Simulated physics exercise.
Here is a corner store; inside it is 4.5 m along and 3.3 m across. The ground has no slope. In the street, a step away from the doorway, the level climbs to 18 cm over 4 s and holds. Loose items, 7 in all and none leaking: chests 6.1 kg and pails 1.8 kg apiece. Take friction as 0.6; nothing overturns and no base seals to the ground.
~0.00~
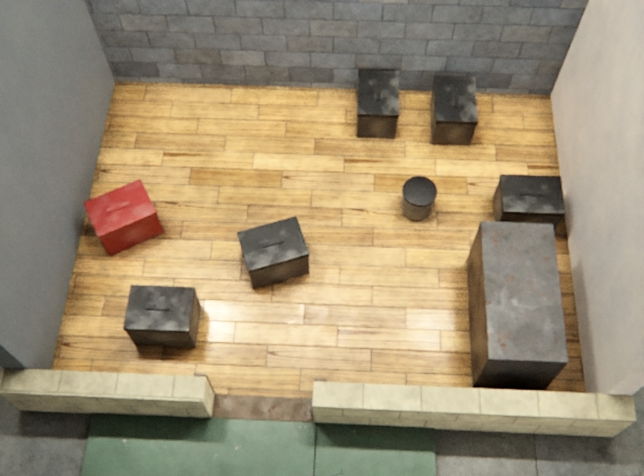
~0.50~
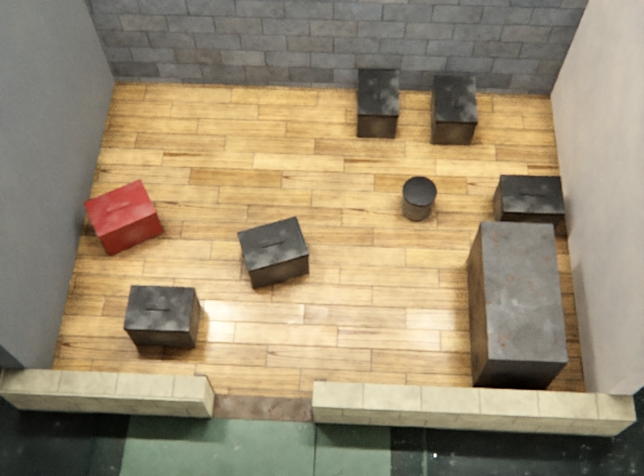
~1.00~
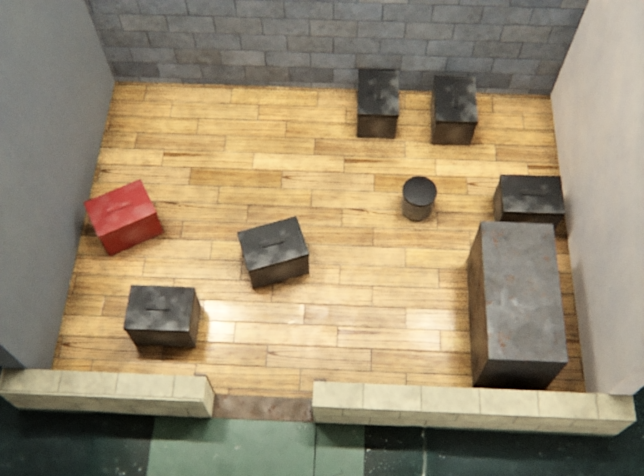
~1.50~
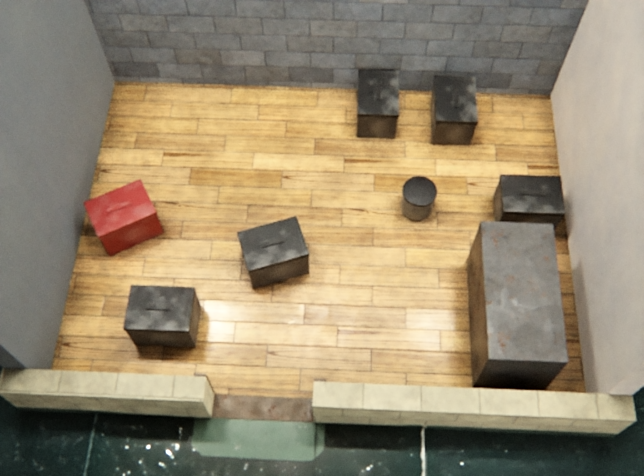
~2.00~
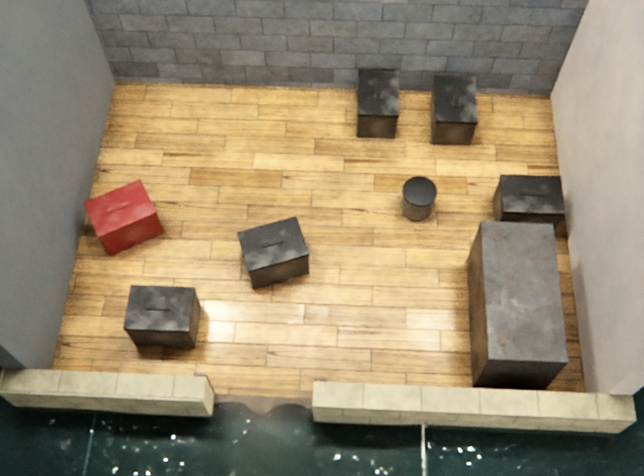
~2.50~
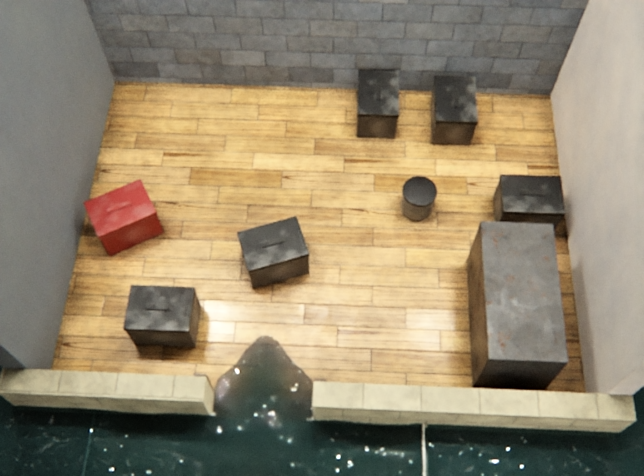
Dark water spreads over the green and grey paving outside a small shop, seen from a fixed, high viewpoint, then pokes through the doorway in a short, pointed tongue onto the plank floor. Inside the grey walls sit a red chest at left, five dark chests, a dark round pail right of centre and a long grey block at right. Nothing indoors shifts, and white flecks dot the water.
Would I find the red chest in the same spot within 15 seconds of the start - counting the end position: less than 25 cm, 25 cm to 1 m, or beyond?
The red chest moves a short way.
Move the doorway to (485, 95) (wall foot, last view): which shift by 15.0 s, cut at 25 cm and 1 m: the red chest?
In that case the red chest gets carried off.
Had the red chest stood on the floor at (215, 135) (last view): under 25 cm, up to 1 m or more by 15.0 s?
It travels far.
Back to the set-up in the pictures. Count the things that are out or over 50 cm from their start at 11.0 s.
5 of them.
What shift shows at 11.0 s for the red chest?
About 80 cm.
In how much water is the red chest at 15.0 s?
About 5 cm.
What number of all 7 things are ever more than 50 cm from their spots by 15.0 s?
I count 6.
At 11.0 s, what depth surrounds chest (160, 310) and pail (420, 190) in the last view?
Roughly 5 and 6 cm.
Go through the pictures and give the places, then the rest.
The red chest at (120, 207), on the bottom; water covers 0.0 m2; 0 of 7 have shifted, in the first frame.
The red chest at (120, 207) rests on the ground; water covers 0.0 m2; 0 of 7 have shifted, in the second frame.
The red chest at (120, 207) rests on the ground; 0.0 m2 under water; 0 of 7 have shifted, in the third frame.
The red chest at (120, 207) rests on the ground; water covers 0.0 m2; 0 of 7 have shifted, in the fourth frame.
The red chest at (120, 207) rests on the ground; 0.0 m2 under water; 0 of 7 have shifted, in the fifth frame.
The red chest at (120, 207) rests on the ground; water covers 0.2 m2; 0 of 7 have shifted, in the sixth frame.
After 3.5 s the red chest is near (120, 207), 0.0 m from its start, aground; 0 afloat.
After 6.8 s the red chest is near (120, 207), 0.0 m from its start, aground; 3 afloat.
After 11.0 s the red chest is near (102, 298), 0.9 m from its start, afloat; 7 afloat.
After 15.0 s the red chest is near (187, 218), 0.6 m from its start, afloat; 7 afloat.
